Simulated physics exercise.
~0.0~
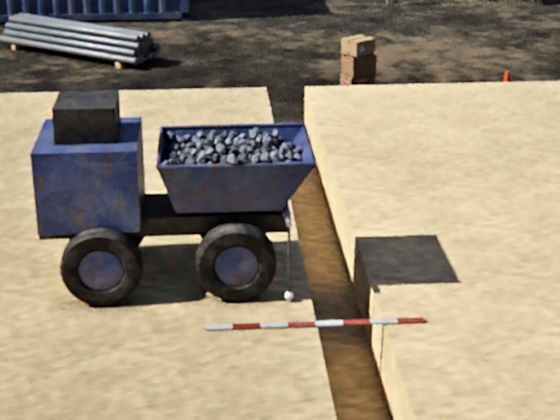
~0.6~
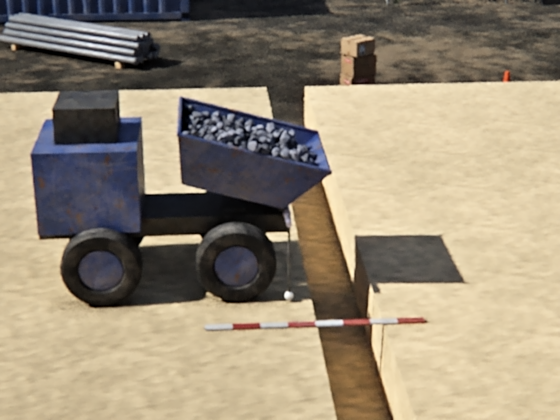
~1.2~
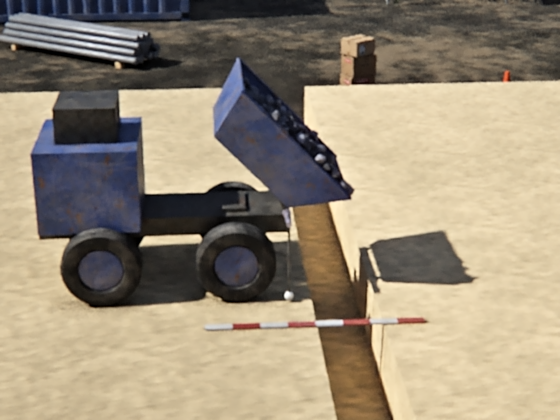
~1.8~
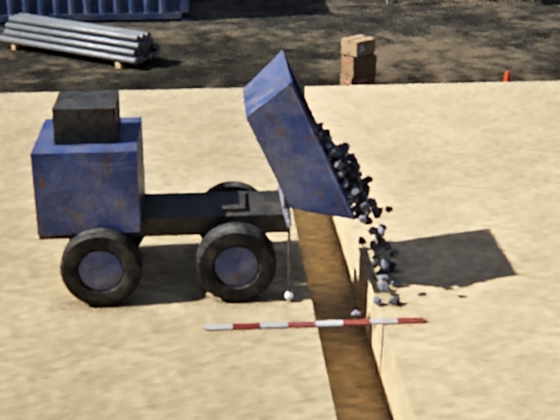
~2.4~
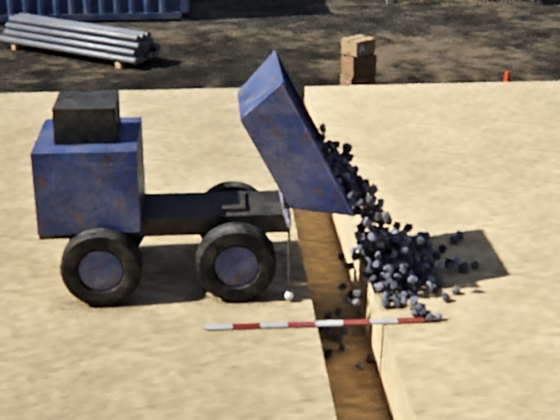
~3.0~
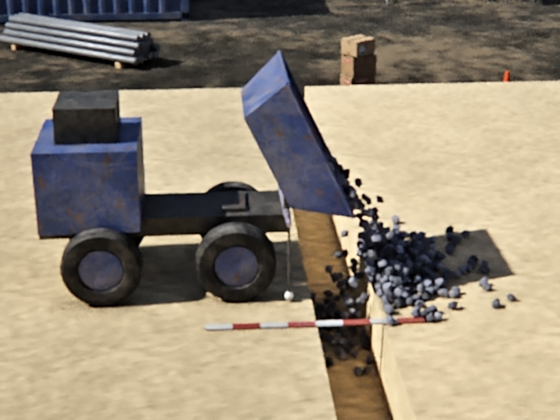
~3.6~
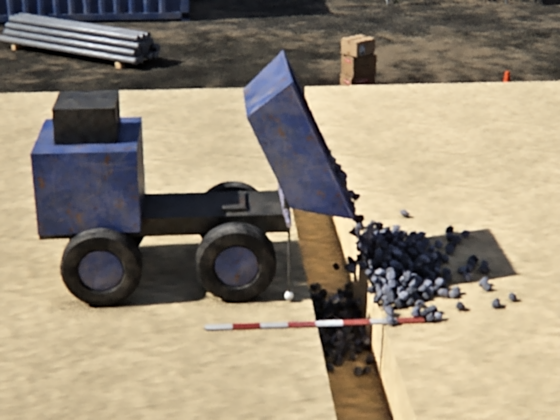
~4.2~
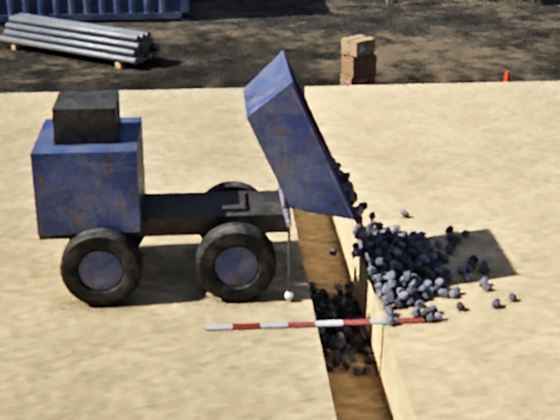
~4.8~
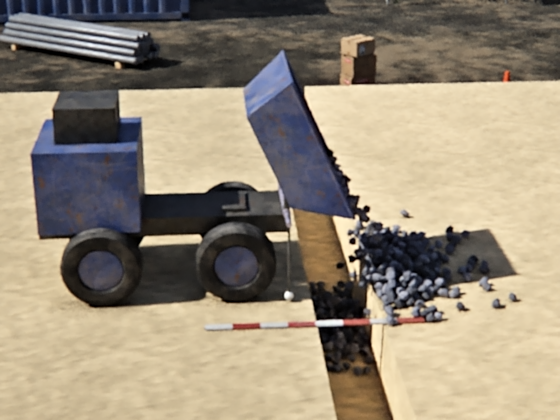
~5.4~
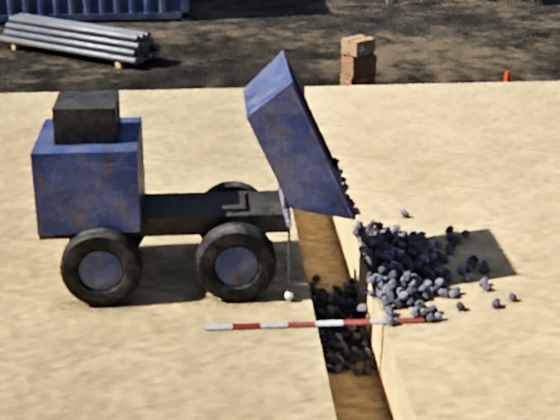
A blue dumper with black wheels stands at the left on pale sandy ground, seen from the side and slightly above, its skip full of dark grey stones. A narrow trench runs ahead of it, with a red and white striped pole lying across and pipes and bricks behind. The skip tips steeply to the right, and stones begin pouring from its lip. It jerks back slightly and forward again as they tumble down. Most of the fallen stones lie heaped beyond the trench, others rest inside it, and some remain in the raised skip.
